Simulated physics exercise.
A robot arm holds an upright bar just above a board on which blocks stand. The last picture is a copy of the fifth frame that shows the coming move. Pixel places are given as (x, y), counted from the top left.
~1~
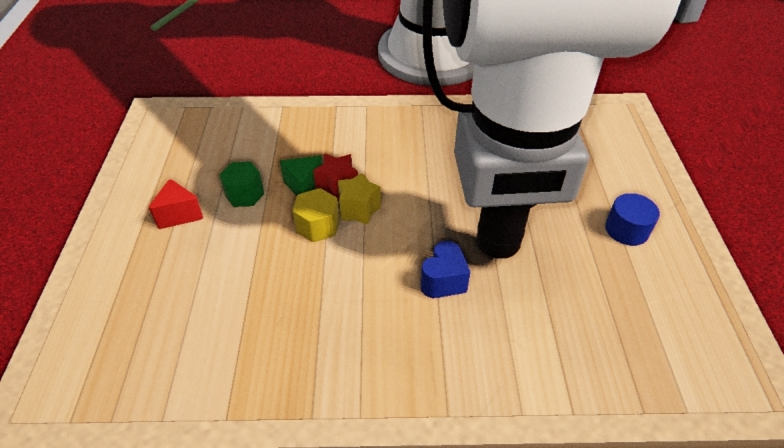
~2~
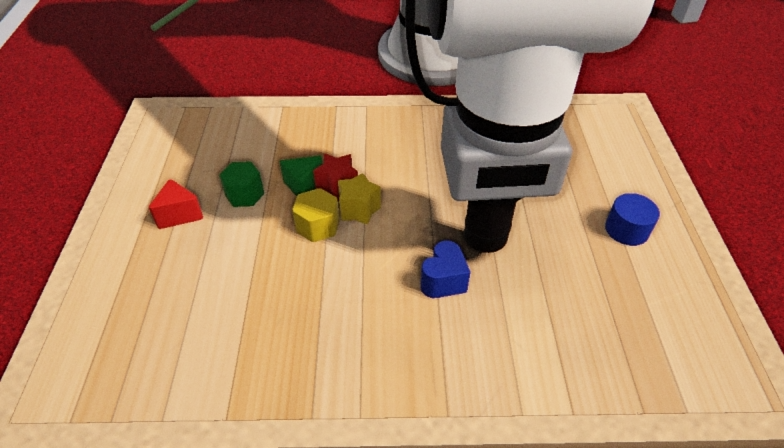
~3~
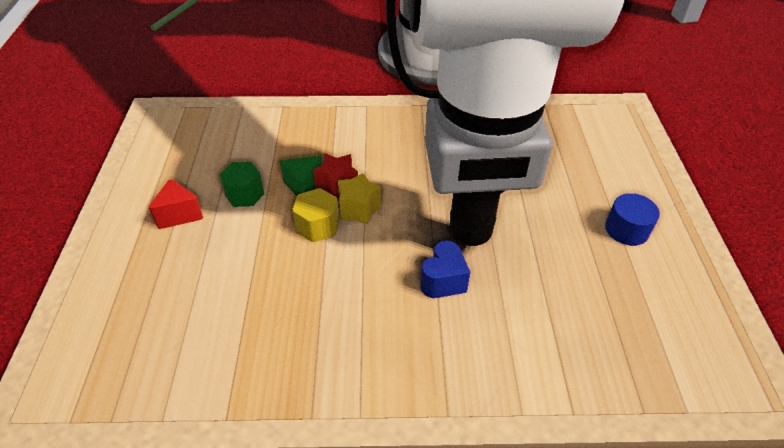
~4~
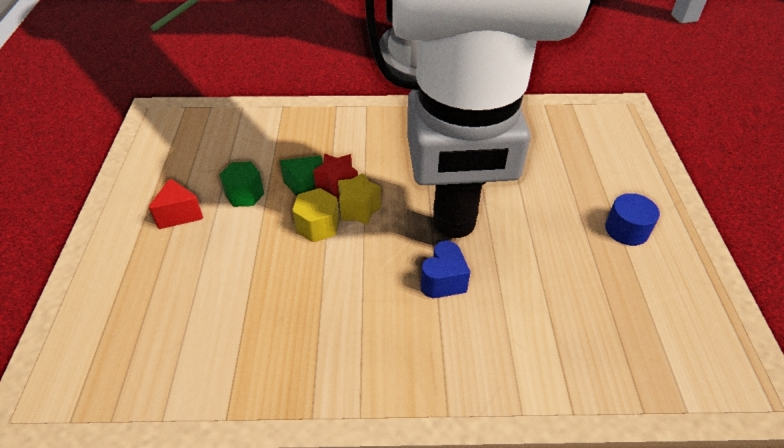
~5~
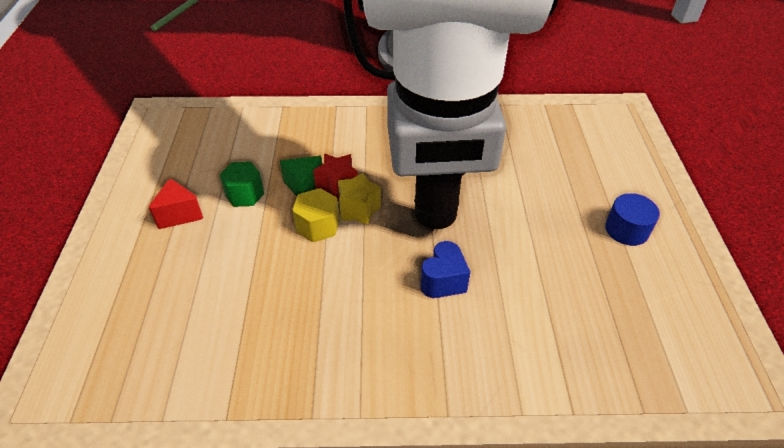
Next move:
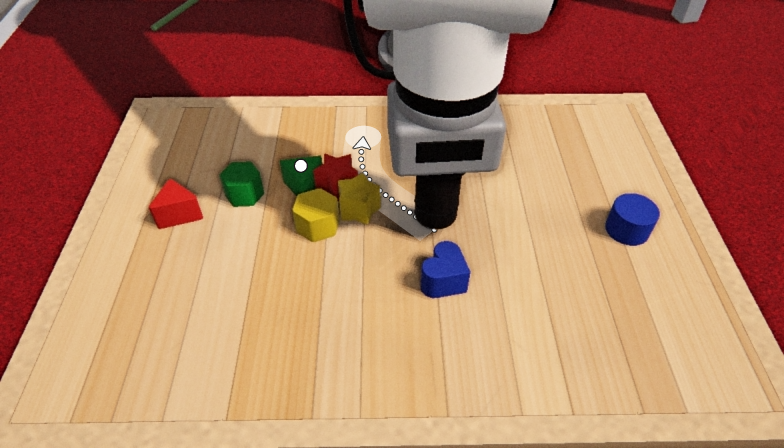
A robot arm holding a dark upright bar moved slowly left and slightly away over a wooden board, passing behind a blue heart-shaped block, while all the colored blocks stayed still.
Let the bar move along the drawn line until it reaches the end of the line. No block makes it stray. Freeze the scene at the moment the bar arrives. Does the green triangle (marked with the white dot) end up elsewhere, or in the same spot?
The push reaches it.
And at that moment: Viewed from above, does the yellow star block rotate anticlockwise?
Yes, I think so.
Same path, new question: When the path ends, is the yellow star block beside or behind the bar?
I expect so.
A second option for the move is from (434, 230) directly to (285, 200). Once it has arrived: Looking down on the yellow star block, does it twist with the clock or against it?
From above, it looks like the yellow star block goes clockwise.
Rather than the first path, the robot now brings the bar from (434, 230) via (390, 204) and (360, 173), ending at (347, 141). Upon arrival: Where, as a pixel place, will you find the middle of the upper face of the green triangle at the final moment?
The green triangle ends near (283, 160).
Drawn move, from (434, 230) over (393, 201) and (364, 170) to (363, 137); the dot is on the green triangle.
The first path, step by step. One third of the way, bar at (393, 185); yellow star block at (351, 187), turned 15° anticlockwise.
Two thirds of the way, bar at (363, 155); green triangle at (288, 162); red star block at (322, 163); yellow star block at (342, 182), turned 55° anticlockwise.
At the end, bar at (363, 122); green triangle at (288, 162); red star block at (322, 163); yellow star block at (342, 182), turned 55° anticlockwise; blue heart-shaped block still.
